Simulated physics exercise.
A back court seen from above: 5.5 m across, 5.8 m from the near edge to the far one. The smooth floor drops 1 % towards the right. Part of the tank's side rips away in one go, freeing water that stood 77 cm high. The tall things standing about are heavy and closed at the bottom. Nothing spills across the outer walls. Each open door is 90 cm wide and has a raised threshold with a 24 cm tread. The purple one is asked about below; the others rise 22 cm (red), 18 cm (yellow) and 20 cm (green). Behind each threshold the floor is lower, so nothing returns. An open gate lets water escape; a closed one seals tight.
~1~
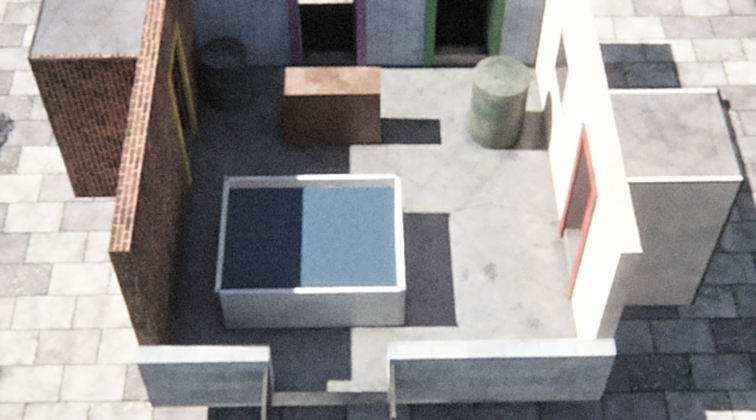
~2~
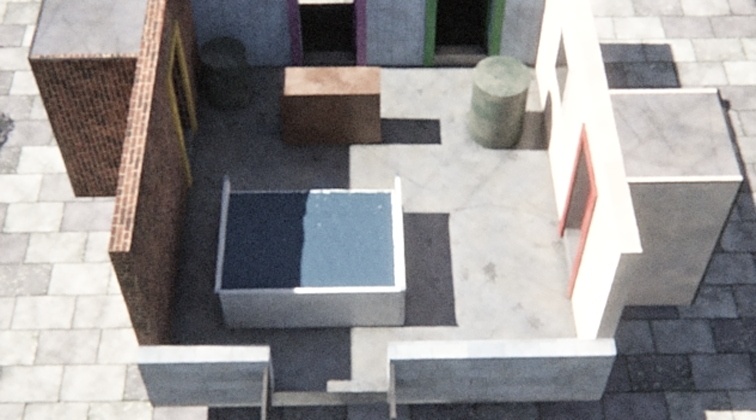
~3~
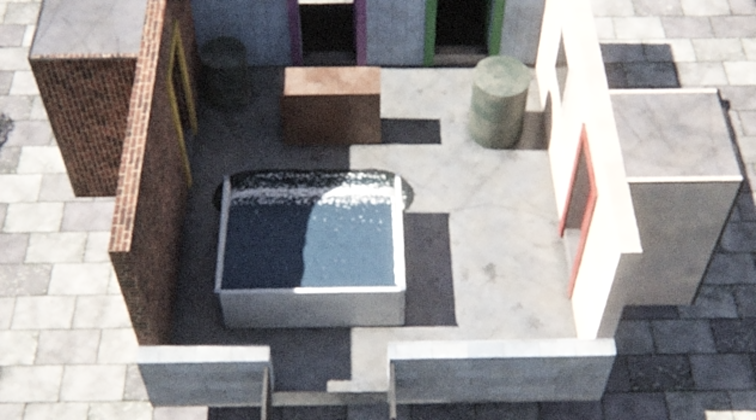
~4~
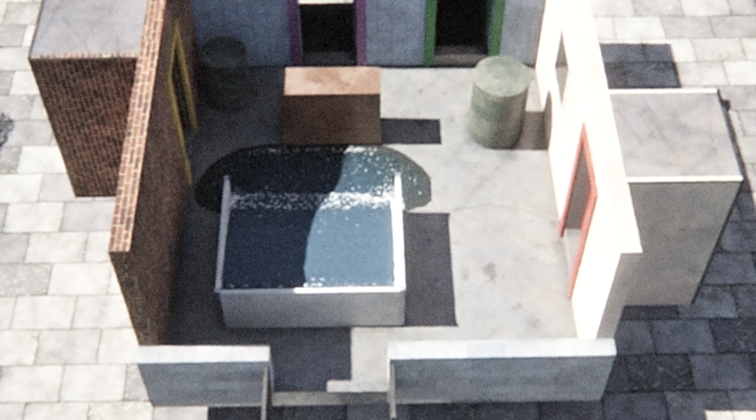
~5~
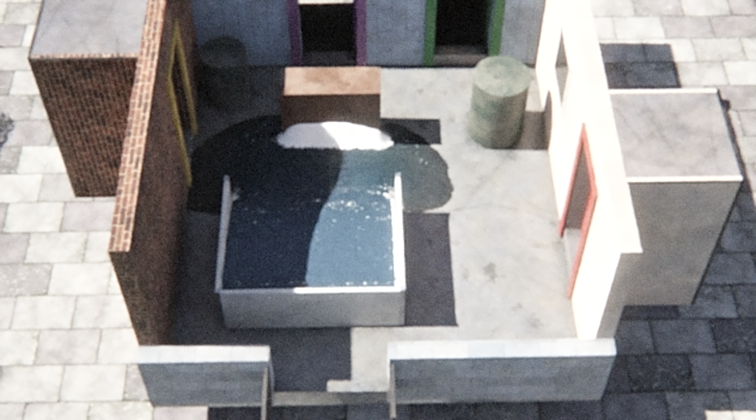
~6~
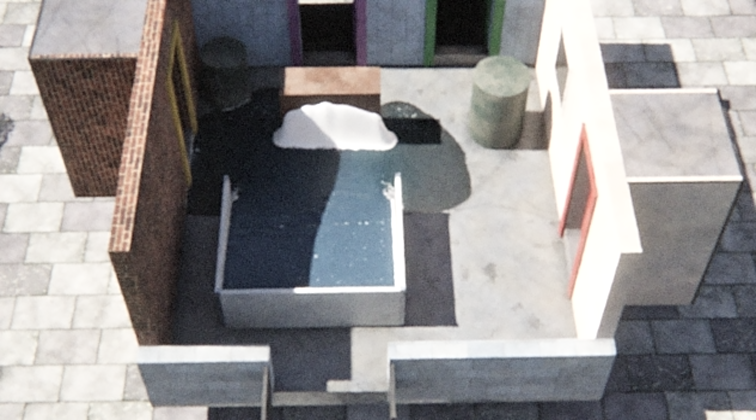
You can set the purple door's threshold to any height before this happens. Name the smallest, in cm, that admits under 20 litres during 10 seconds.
At least 11 cm or so.
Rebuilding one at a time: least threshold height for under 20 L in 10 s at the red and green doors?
Roughly 10.5 cm at red and 24 cm at green.
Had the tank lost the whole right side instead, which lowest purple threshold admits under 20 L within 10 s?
Then roughly 8.5 cm.
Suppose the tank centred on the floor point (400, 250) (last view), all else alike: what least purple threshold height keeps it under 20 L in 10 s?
Then roughly 12.0 cm.
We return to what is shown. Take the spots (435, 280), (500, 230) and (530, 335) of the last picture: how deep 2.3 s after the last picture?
Roughly 0, 2 and 1 cm, in turn.
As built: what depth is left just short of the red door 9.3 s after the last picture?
About 13.0 cm.
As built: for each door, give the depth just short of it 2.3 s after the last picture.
In cm: Red 9, purple 12, yellow 29, green 20.
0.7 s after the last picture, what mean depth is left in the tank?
Some 34 cm.
Then, 0.7 s after the last picture water covers 40 % of the floor, deepest (55 cm) near (322, 149); 5 cm at the purple door, 0 litres in over its 8 cm threshold.
Then, 2.3 s after the last picture water covers 70 % of the floor, deepest (30 cm) near (548, 174); 12 cm at the purple door, 11 litres in over its 8 cm threshold.
Then, 9.3 s after the last picture water covers 100 % of the floor, deepest (16 cm) near (576, 360); 9 cm at the purple door, 54 litres in over its 8 cm threshold.
At the purple door as built, the water peaked near 14 cm, 1.9 s after the last picture.
With a threshold of 9.5 cm, 35 litres would have come in within the 10 s; with 12.5 cm, 12 litres. So under 20 litres takes about 11 cm.
